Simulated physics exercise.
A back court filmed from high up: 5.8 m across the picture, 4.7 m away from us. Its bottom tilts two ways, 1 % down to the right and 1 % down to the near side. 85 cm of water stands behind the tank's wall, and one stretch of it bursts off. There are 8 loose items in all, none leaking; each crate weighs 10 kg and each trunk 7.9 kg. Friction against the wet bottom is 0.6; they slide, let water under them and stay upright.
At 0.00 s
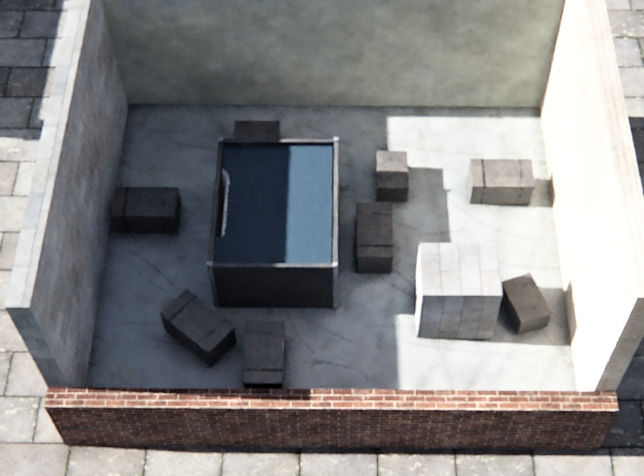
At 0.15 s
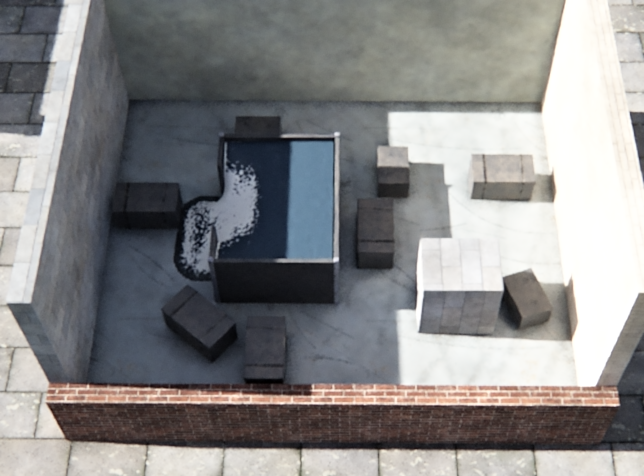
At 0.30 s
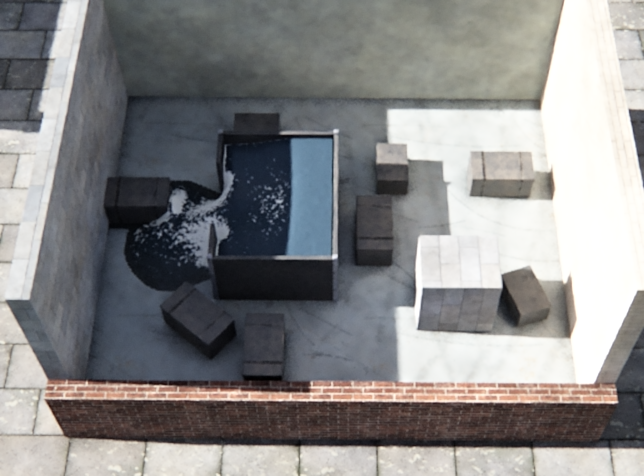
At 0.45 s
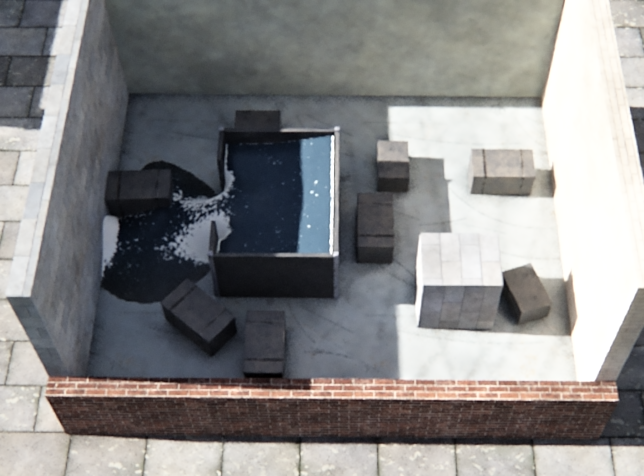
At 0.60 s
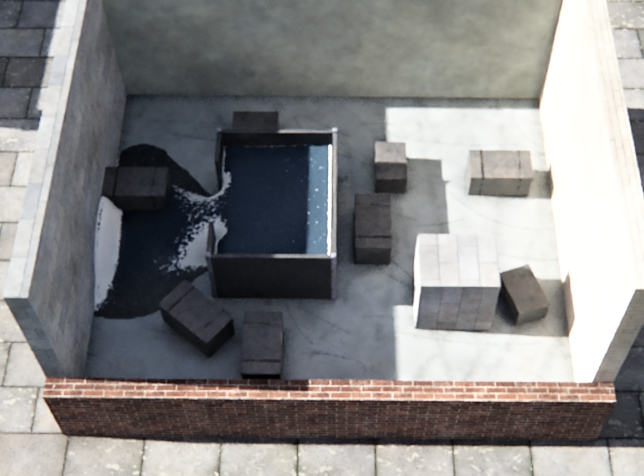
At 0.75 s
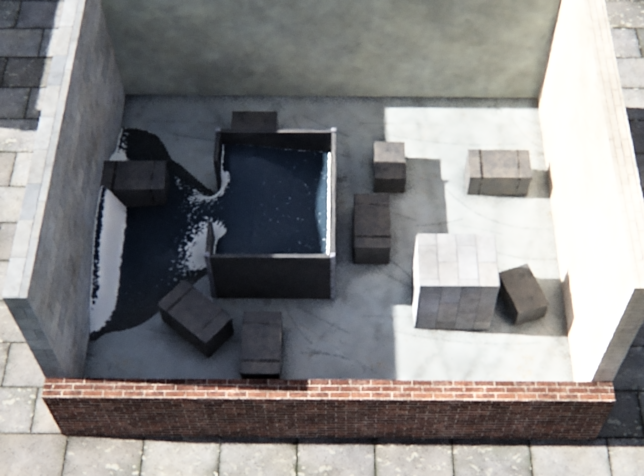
Dark water bursting from the left side of a raised tank, spreading around nearby blocks and reaching the courtyard's left wall.
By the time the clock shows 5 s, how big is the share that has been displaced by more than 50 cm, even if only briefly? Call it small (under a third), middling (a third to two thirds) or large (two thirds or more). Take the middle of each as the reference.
Middling, a third to two thirds.
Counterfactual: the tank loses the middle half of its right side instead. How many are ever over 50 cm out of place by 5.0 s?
You'd get 6 in that case.
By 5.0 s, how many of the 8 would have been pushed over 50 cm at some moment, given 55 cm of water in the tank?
Then the count would be 3.
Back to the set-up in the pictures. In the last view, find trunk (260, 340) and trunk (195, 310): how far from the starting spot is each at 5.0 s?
First: 150 cm. Second: 30 cm.
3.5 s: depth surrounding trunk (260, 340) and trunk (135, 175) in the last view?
Depths: Near 6 cm, then near 9 cm.
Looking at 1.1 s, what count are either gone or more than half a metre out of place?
By my reckoning, 1.
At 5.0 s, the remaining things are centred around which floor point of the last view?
Around (420, 228).
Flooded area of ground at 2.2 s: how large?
Wet area: Approx. 12.0 m2.
After 1.1 s 1 of 8 are over 50 cm from their spots; 0 afloat.
After 2.2 s 1 of 8 are over 50 cm from their spots; 0 afloat.
After 3.5 s 3 of 8 are over 50 cm from their spots; 4 afloat.
After 5.0 s 4 of 8 are over 50 cm from their spots, and 4 have been at some point; 5 afloat.
